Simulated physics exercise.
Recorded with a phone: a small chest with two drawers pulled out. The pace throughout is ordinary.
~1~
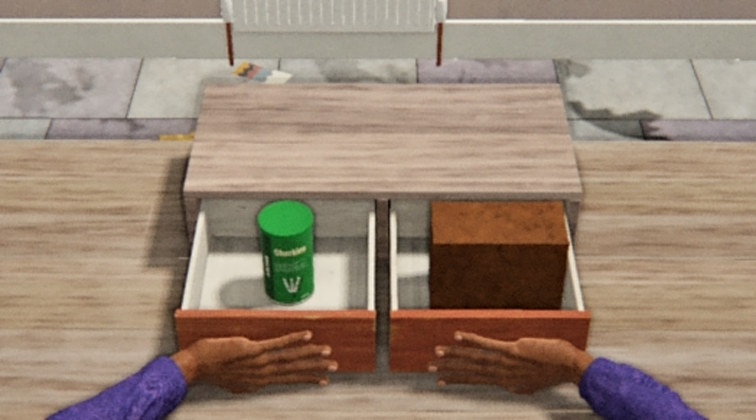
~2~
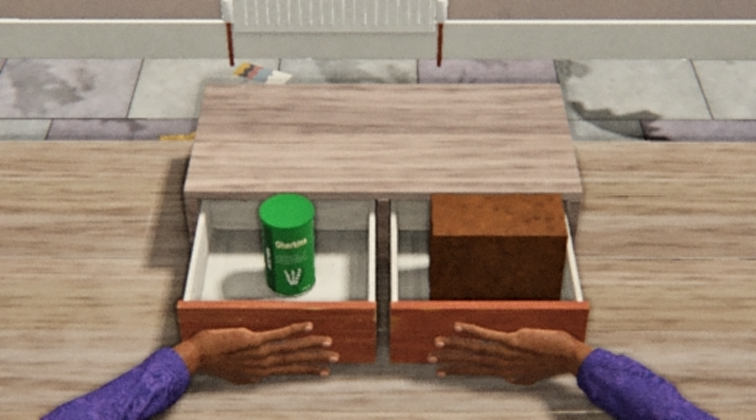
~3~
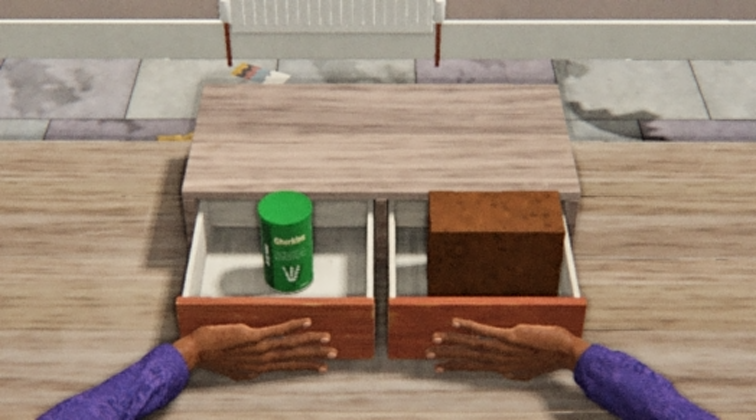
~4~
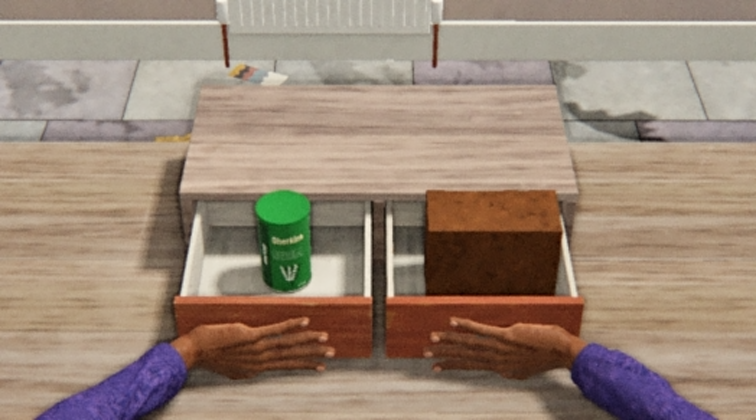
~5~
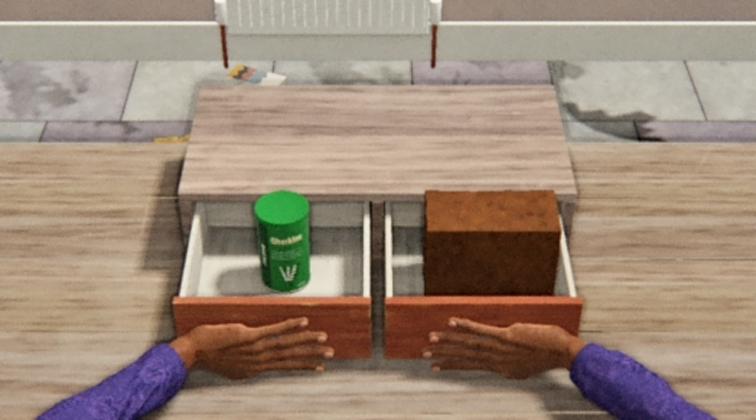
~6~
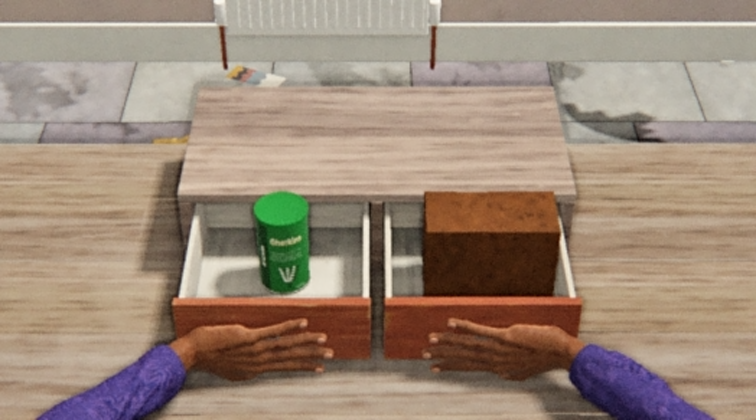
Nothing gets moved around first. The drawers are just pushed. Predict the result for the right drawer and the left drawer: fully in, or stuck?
Result: The right drawer will stay jutting out. The left drawer will stay jutting out.
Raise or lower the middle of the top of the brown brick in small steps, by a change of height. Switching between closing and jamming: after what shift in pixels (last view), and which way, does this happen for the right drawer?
20 pixels down.
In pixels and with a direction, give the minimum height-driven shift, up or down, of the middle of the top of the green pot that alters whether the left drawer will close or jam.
That's a shift of close to 20 pixels downward.
Then, 0.30 s on from there, right drawer starting in; left drawer starting in.
Then, 0.50 s on from there, right drawer stopped, still ajar; left drawer about half in.
In the end, the right drawer jams; the left drawer jams.
